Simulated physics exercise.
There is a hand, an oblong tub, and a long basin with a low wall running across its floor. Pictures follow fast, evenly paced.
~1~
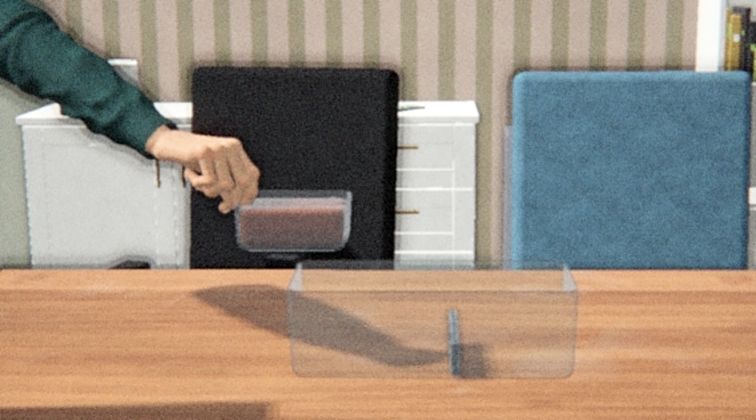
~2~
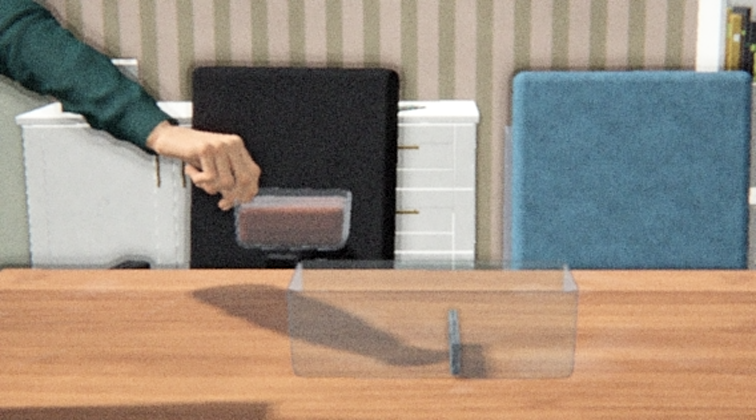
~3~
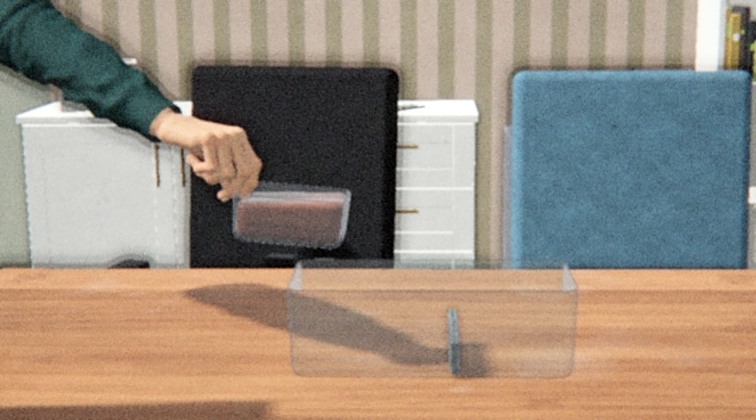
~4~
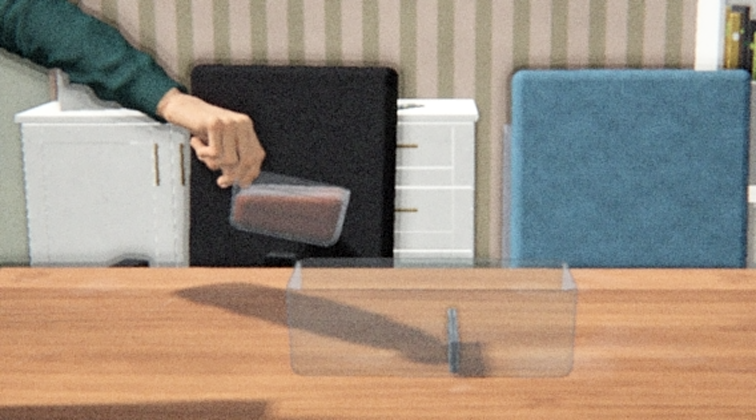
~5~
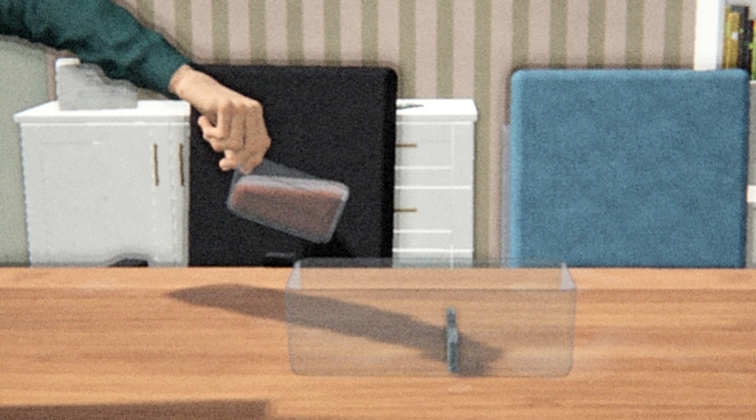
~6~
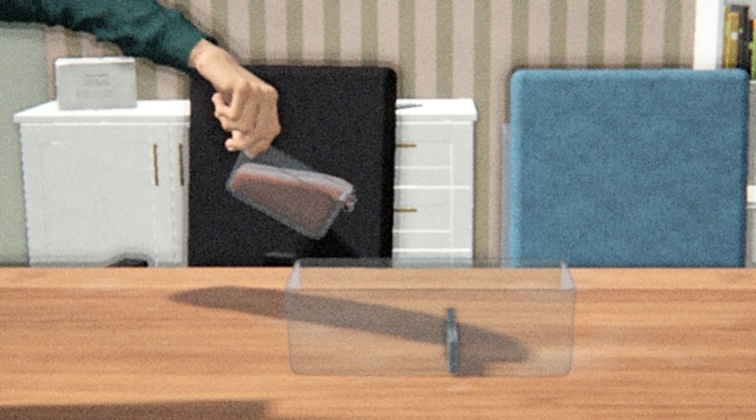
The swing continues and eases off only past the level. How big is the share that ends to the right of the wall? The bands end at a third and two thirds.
Most likely the amount right of the wall will not reach a third.
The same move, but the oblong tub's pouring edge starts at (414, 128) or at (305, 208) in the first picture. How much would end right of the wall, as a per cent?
Start one gives some 80 %, start two some 10 %.
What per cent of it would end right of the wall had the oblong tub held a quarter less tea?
The share comes to some 5 parts in a hundred.
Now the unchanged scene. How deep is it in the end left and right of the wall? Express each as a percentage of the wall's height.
Some 40 per cent left and 10 right.
A moment on, the oblong tub is tipped on its side and 24 per cent is still to pour, 22 is left of the wall and 0 right of it.
Next, the oblong tub is tipped on its side and 3 per cent is still to pour, 72 is left of the wall and 19 right of it.
Then the oblong tub is tipped on its side and 0 per cent is still to pour, 78 is left of the wall and 18 right of it.
Later the oblong tub is tipped on its side and 0 per cent is still to pour, 80 is left of the wall and 18 right of it.
At rest 79 per cent lies left of the wall, 19 right of it and 1 outside.
